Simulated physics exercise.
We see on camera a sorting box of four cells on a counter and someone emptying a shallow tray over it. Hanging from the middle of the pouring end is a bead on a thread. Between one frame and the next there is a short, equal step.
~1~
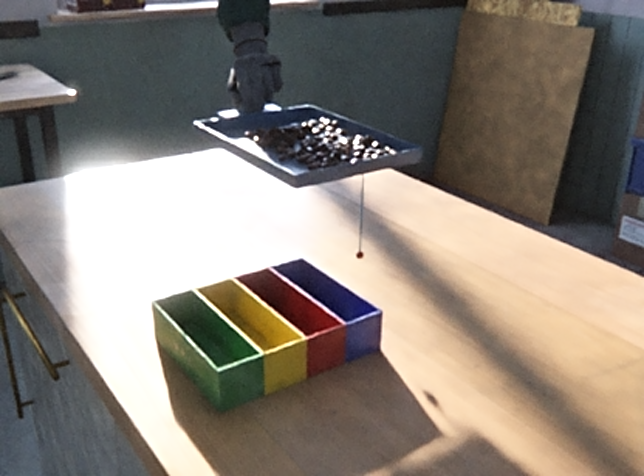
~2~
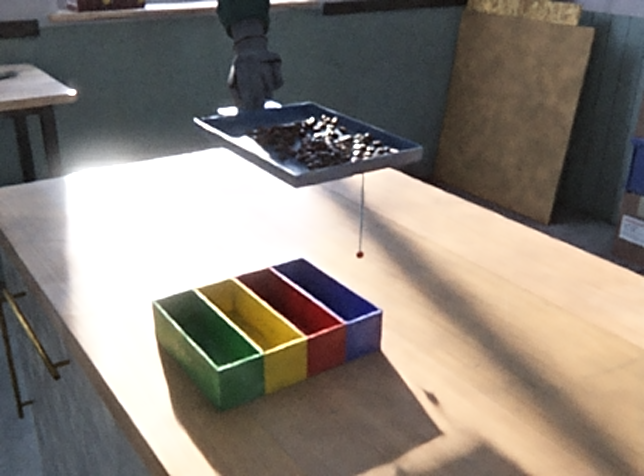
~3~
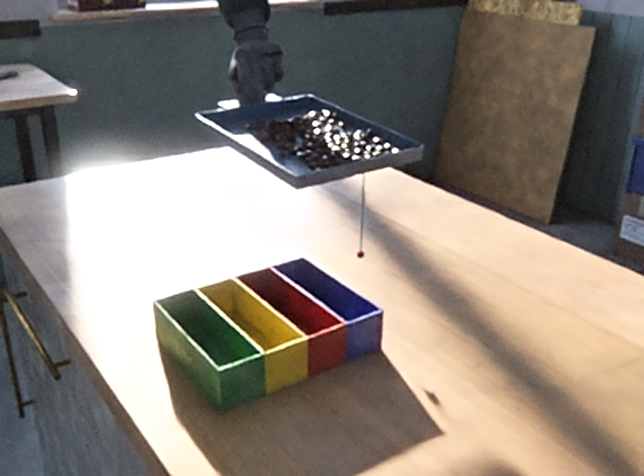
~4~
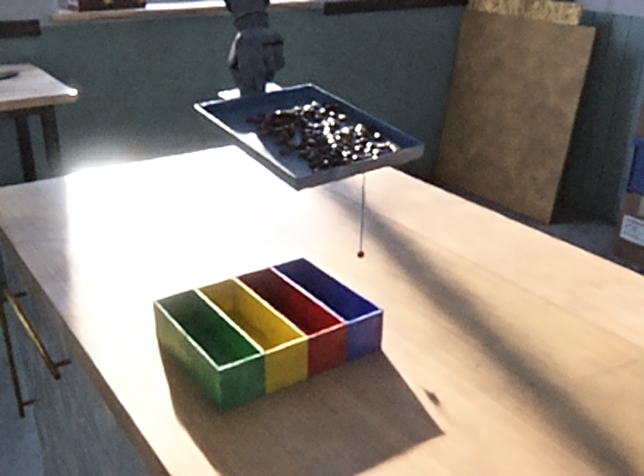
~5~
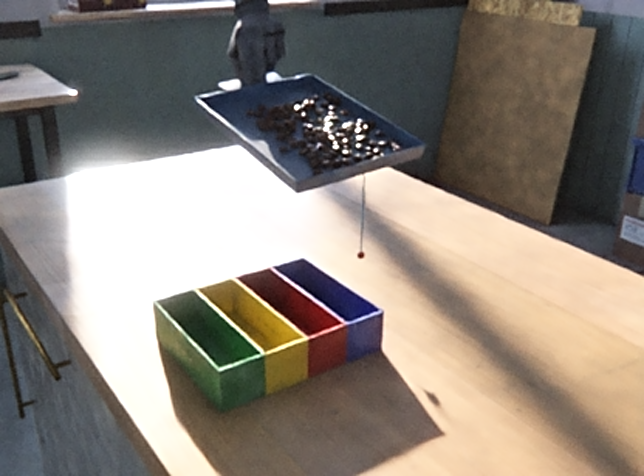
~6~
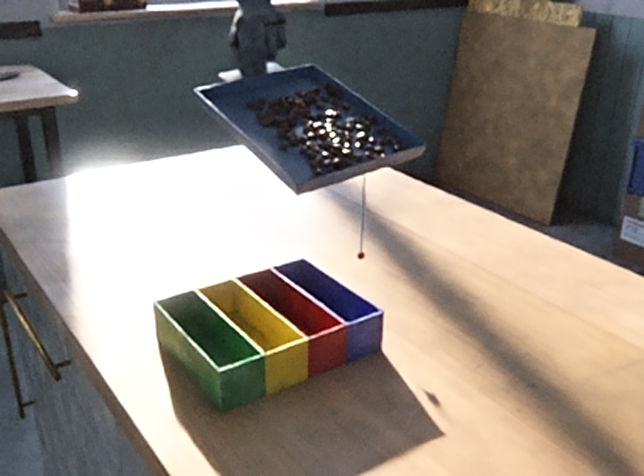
The clip shows a gloved hand holding a shallow tray of small dark pieces above a box with green, yellow, red and blue cells, then gradually raising the tray's far side so it tilts slightly toward the viewer.
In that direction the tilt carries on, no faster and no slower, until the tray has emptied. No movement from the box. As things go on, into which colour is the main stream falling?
The main stream falls into the blue cell.
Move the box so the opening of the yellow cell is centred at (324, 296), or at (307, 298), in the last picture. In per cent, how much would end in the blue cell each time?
I'd say about 10 percent, followed by about 10 percent.
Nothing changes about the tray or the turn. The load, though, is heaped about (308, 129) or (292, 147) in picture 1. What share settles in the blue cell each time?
First case around 50 %, second case around 60 %.
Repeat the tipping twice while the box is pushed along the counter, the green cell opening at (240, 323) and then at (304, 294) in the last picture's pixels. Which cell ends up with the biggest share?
Try 1 - the red cell. Try 2 - that green cell.
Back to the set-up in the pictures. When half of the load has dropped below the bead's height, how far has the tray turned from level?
I'd say close to 100 degrees.
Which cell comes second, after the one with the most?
Ranked number two: That red cell.
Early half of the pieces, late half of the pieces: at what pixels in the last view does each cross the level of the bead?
Points: About (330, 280), then about (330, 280).
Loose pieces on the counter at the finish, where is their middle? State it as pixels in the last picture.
Close to (407, 320).
Soon after the last picture, tray tipped steeply; all on the tray.
A little later, tray tipped right over; about half on the tray; a small part in the blue cell; a small part in the red cell; about a quarter falling or outside the box.
Later still, tray tipped past a quarter turn; about half in the blue cell; about a quarter in the red cell; a stray few in the yellow cell; about a quarter falling or outside the box.
At rest, tray tipped past a quarter turn; about half in the blue cell; about a quarter in the red cell; a stray few in the yellow cell; none in the green cell; about a quarter outside the box.
